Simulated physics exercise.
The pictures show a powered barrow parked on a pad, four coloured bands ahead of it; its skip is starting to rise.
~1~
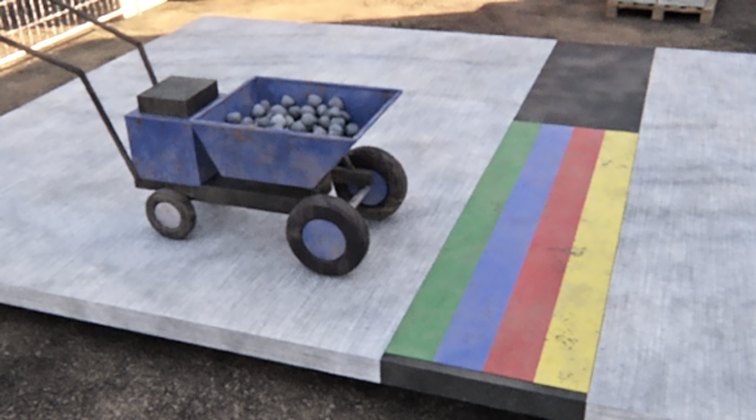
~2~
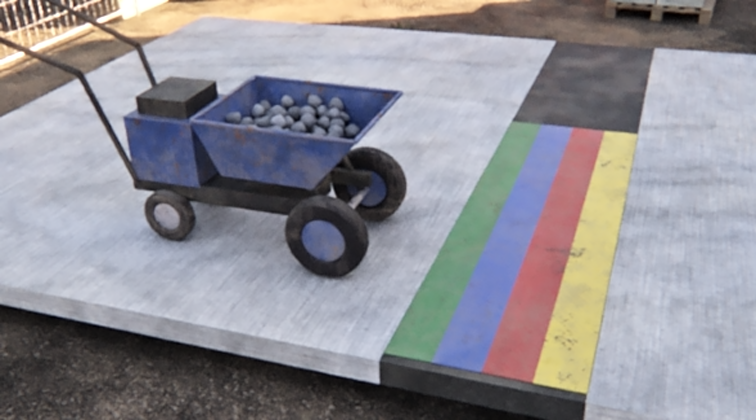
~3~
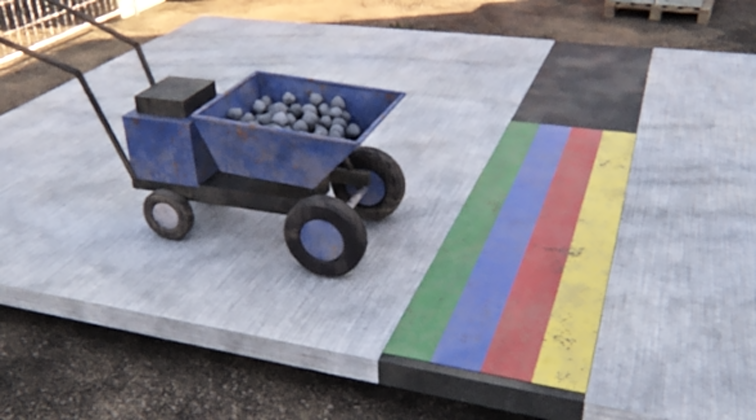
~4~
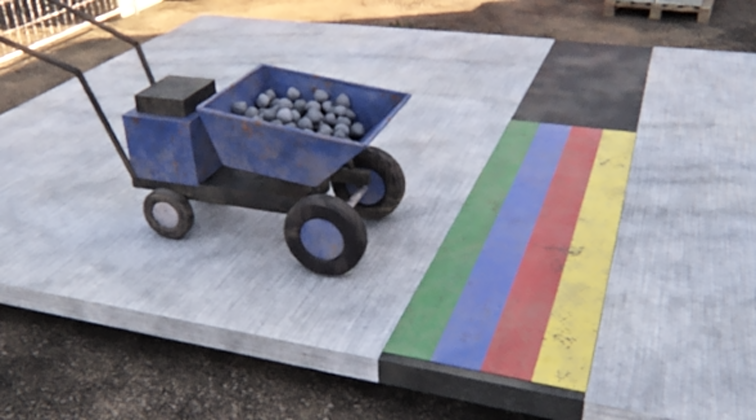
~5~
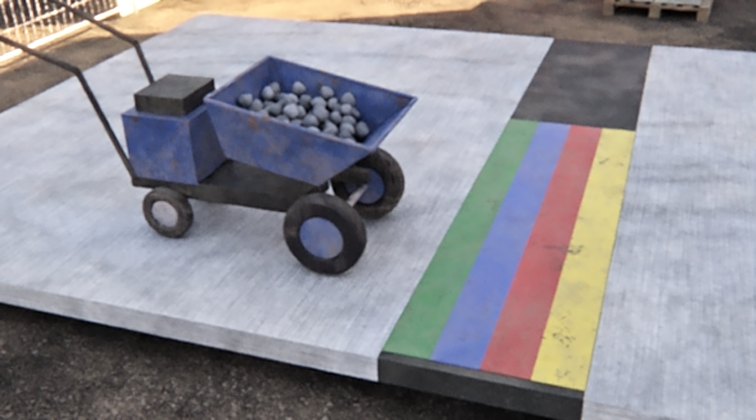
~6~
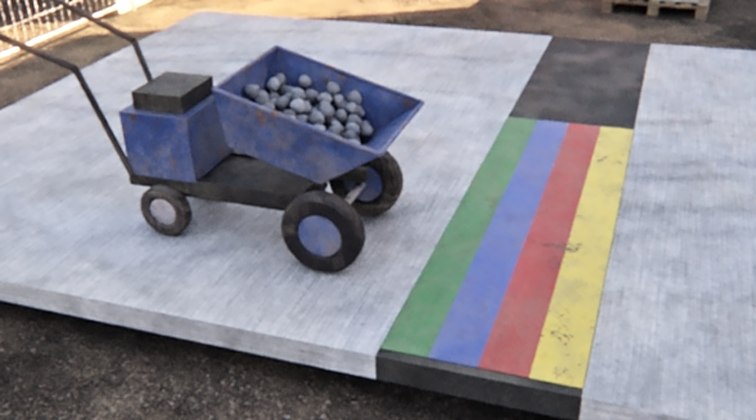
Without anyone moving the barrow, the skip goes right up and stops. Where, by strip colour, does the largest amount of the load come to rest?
On the blue strip.
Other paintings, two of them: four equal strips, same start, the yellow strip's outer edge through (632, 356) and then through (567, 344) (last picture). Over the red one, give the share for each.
Roughly 20 per cent, and 20 per cent.
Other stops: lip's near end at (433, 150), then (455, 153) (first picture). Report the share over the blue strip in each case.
Some 0 in a hundred, then some 0 in a hundred.
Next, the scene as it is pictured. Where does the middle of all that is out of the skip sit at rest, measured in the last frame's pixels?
About (501, 257).
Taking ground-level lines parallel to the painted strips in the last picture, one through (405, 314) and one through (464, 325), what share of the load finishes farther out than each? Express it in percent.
100 and 60 in a hundred.
Soon after the last picture, skip tipped steeply; all in the skip.
A little later, skip tipped steeply; nearly all in the skip; a small part over the green strip; a small part over the blue strip.
Later still, skip tipped right over; a small part in the skip; about a quarter over the green strip; about a third over the blue strip; about a quarter over the red strip; a small part over the yellow strip; a stray few off the paint.
At rest, skip tipped right over; about a quarter over the green strip; about a third over the blue strip; about a quarter over the red strip; a small part over the yellow strip; a small part off the paint.
